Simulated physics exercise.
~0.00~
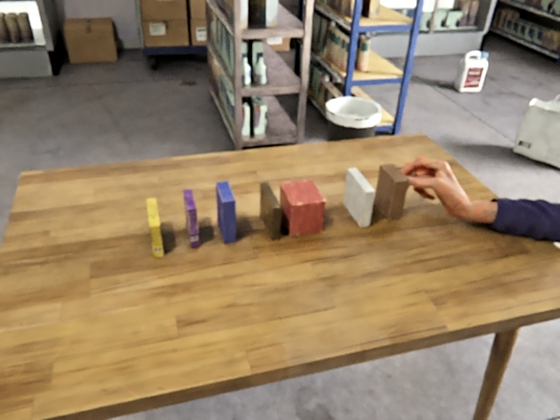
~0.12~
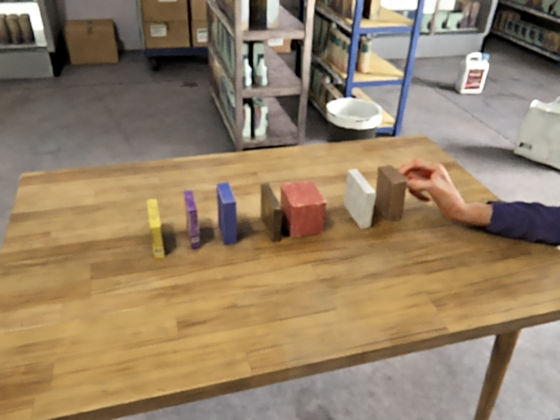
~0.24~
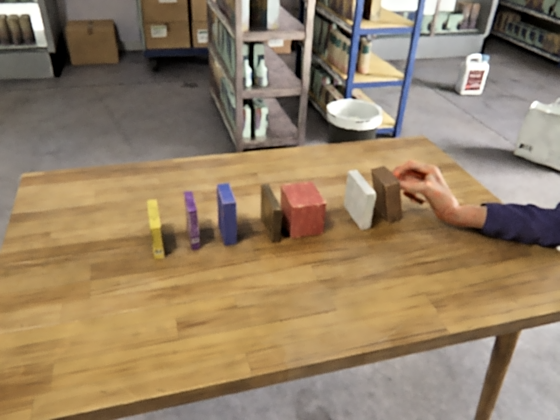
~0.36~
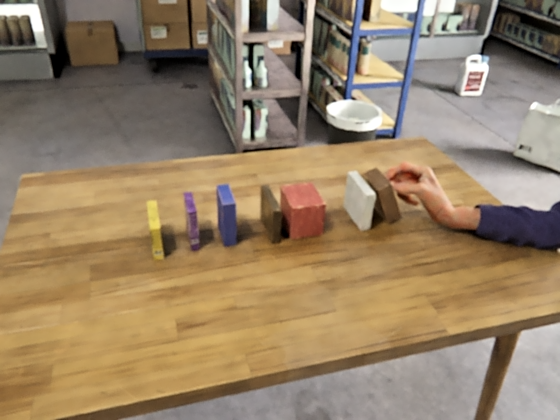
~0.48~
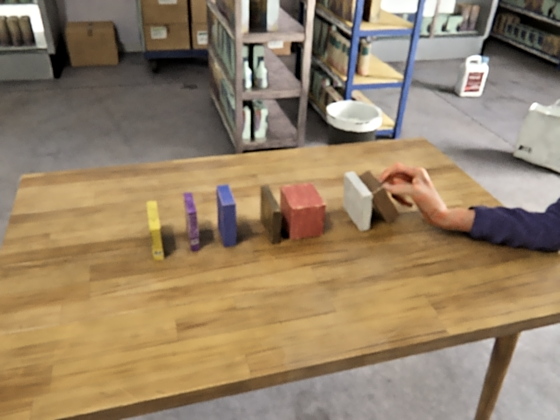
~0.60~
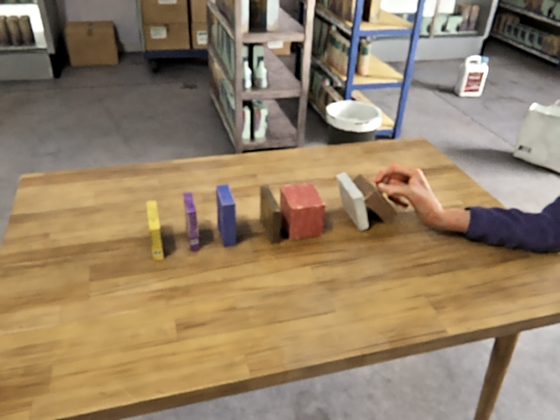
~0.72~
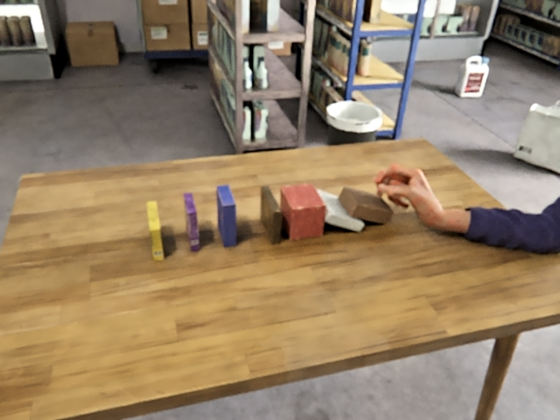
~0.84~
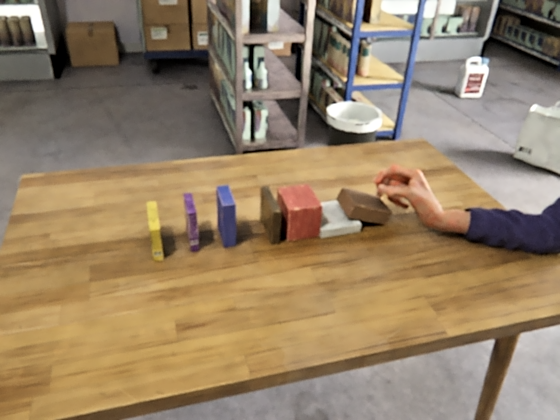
On a wooden table in a storeroom, a hand tips a brown block leftward, toppling a white one beside a still-standing red block.
